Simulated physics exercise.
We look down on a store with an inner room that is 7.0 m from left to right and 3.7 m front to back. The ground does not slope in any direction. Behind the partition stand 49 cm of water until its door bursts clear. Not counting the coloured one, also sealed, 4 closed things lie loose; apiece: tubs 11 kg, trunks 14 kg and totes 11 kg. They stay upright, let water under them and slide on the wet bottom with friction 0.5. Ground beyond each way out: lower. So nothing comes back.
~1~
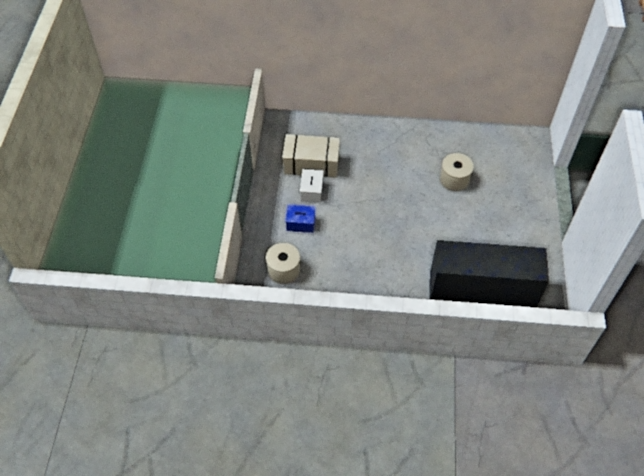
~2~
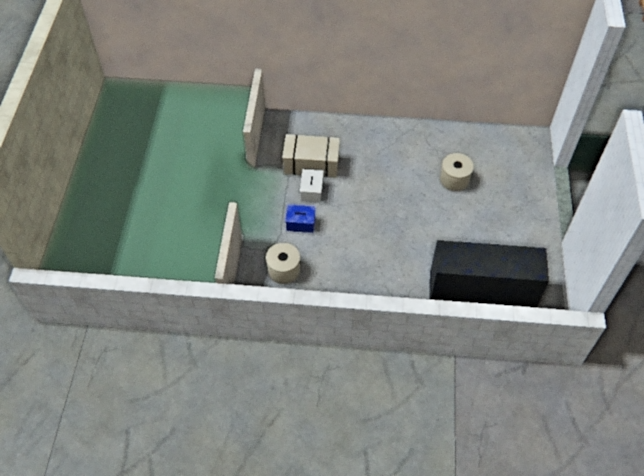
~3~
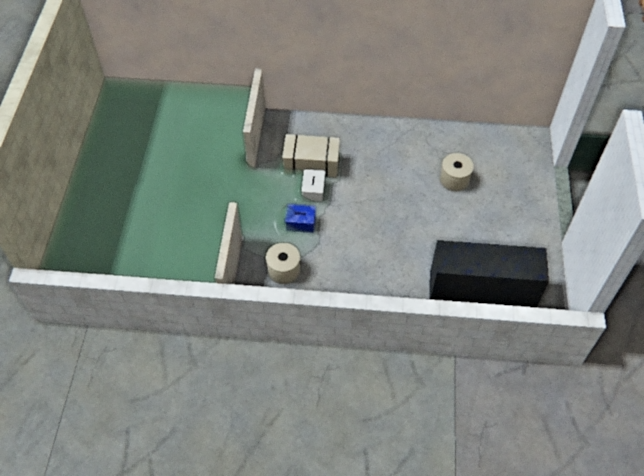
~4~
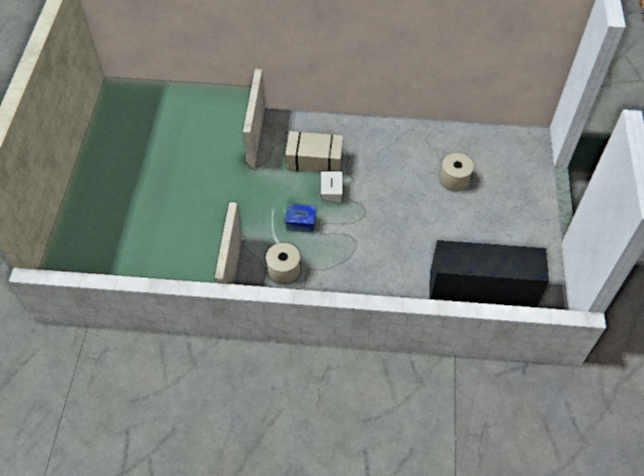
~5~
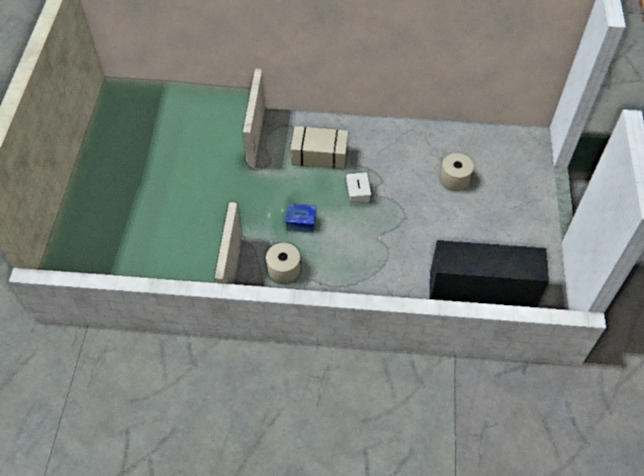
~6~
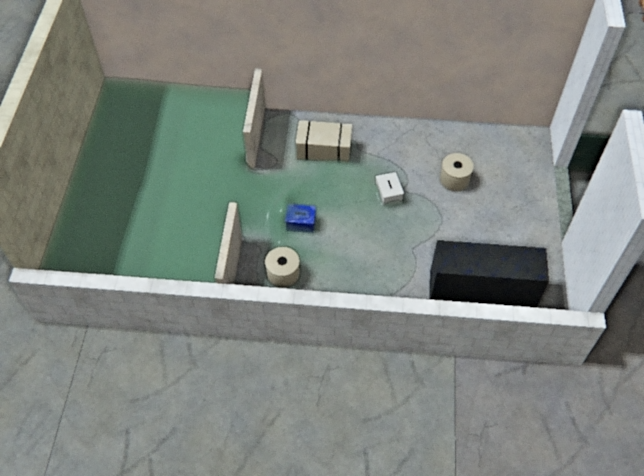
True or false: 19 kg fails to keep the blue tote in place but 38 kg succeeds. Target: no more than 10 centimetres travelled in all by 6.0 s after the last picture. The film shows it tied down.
False - both fail.
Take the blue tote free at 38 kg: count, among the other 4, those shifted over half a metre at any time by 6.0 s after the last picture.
That adds up to 3.
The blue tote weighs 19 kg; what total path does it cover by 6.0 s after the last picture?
Roughly 450 cm.
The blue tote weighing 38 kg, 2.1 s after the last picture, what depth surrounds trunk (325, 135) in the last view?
Depth: Near 3 cm.
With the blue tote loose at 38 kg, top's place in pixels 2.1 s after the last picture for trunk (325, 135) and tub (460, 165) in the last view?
Around (329, 106) and (557, 159).
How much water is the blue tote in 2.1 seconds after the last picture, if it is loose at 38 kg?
10 cm, roughly.
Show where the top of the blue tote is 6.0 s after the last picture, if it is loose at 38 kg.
Somewhere around (365, 240), I'd say.
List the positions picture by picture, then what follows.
The blue tote at (301, 214), on the bottom; 8.9 m2 under water; 0 of 5 have shifted, in the first picture.
The blue tote at (301, 214), on the bottom; 9.7 m2 under water; 0 of 5 have shifted, in the second picture.
The blue tote at (301, 214), on the bottom; water covers 10.5 m2; 0 of 5 have shifted, in the third picture.
The blue tote at (301, 214) rests on the ground; water covers 11.4 m2; 2 of 5 have shifted, in the fourth picture.
The blue tote at (301, 214) rests on the ground; water covers 12.9 m2; 2 of 5 have shifted, in the fifth picture.
The blue tote at (301, 214), on the bottom; water covers 14.8 m2; 3 of 5 have shifted, in the sixth picture.
Then, 0.4 s after the last picture the blue tote would be 111 cm from its start with 19 kg and 39 cm from its start with 38 kg; 10 cm of water round it then.
Then, 2.1 s after the last picture the blue tote would be 276 cm from its start with 19 kg and 100 cm from its start with 38 kg; 10 cm of water round it then.
Then, 3.9 s after the last picture the blue tote would be 356 cm from its start with 19 kg and 100 cm from its start with 38 kg; 11 cm of water round it then.
Then, 6.0 s after the last picture the blue tote would be gone out with 19 kg and 100 cm from its start with 38 kg; 15 cm of water round it then.
